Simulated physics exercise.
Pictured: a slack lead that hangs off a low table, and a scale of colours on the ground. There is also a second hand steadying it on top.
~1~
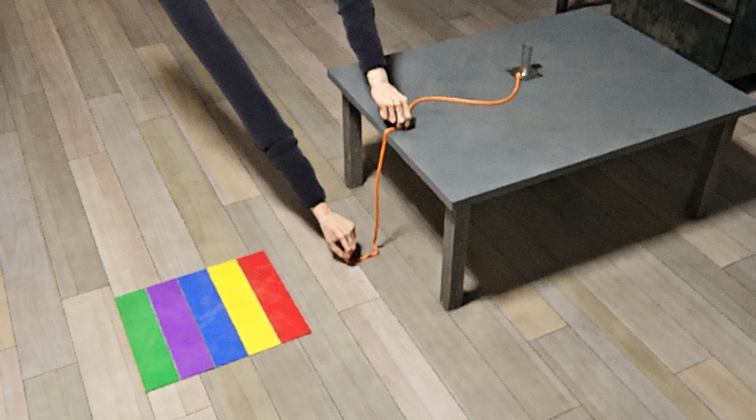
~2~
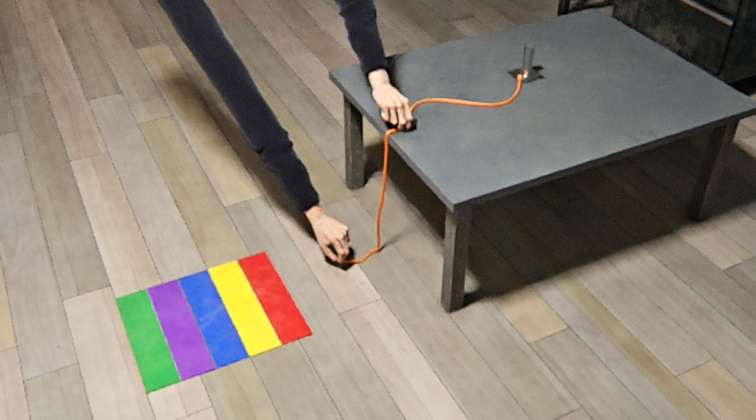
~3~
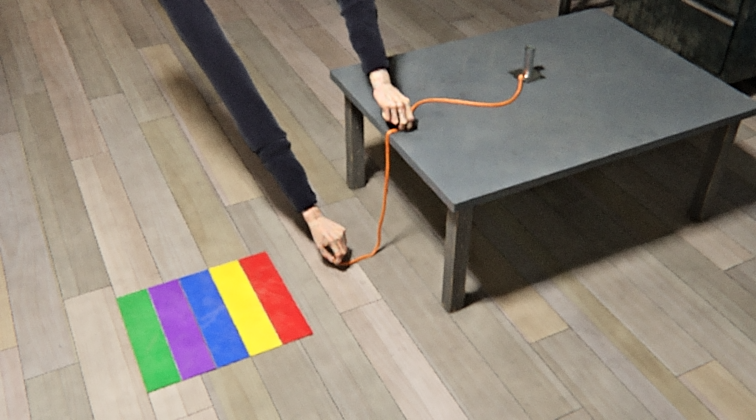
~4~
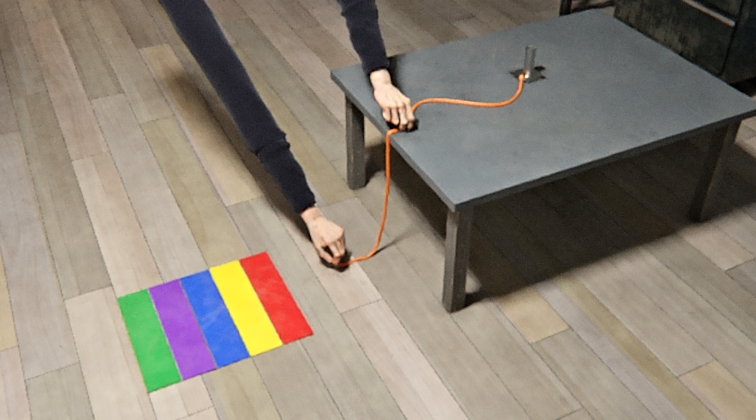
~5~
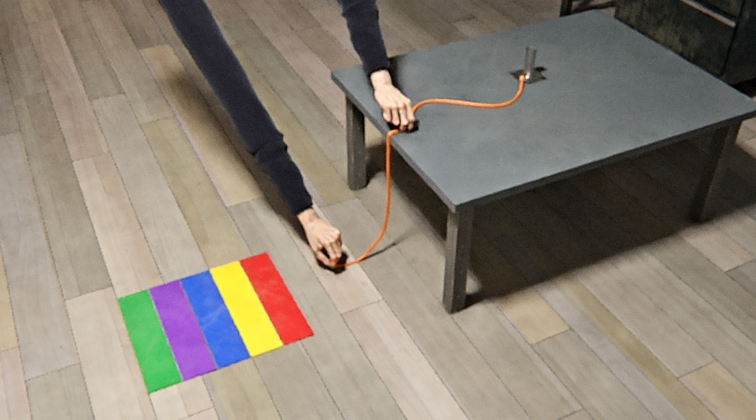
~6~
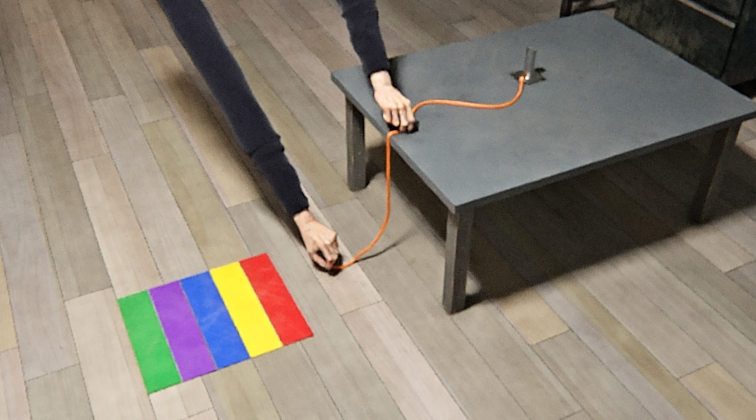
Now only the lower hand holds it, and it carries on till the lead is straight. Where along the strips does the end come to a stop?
Above the blue strip.
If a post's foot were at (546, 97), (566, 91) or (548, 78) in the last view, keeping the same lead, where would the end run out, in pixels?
Try 1 about (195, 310), try 2 about (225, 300), try 3 about (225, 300).
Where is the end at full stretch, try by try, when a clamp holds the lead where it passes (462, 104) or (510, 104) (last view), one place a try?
The spots come out as (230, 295) and (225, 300), in that order.
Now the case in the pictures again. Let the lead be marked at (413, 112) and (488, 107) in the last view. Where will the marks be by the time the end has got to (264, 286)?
Positions: (390, 124) for the first, (460, 98) for the second.
Soon after, end near (264, 286); over red.
After that, end near (227, 298); over yellow.
At the stop, end near (204, 305); over blue. The end stops over the blue strip.
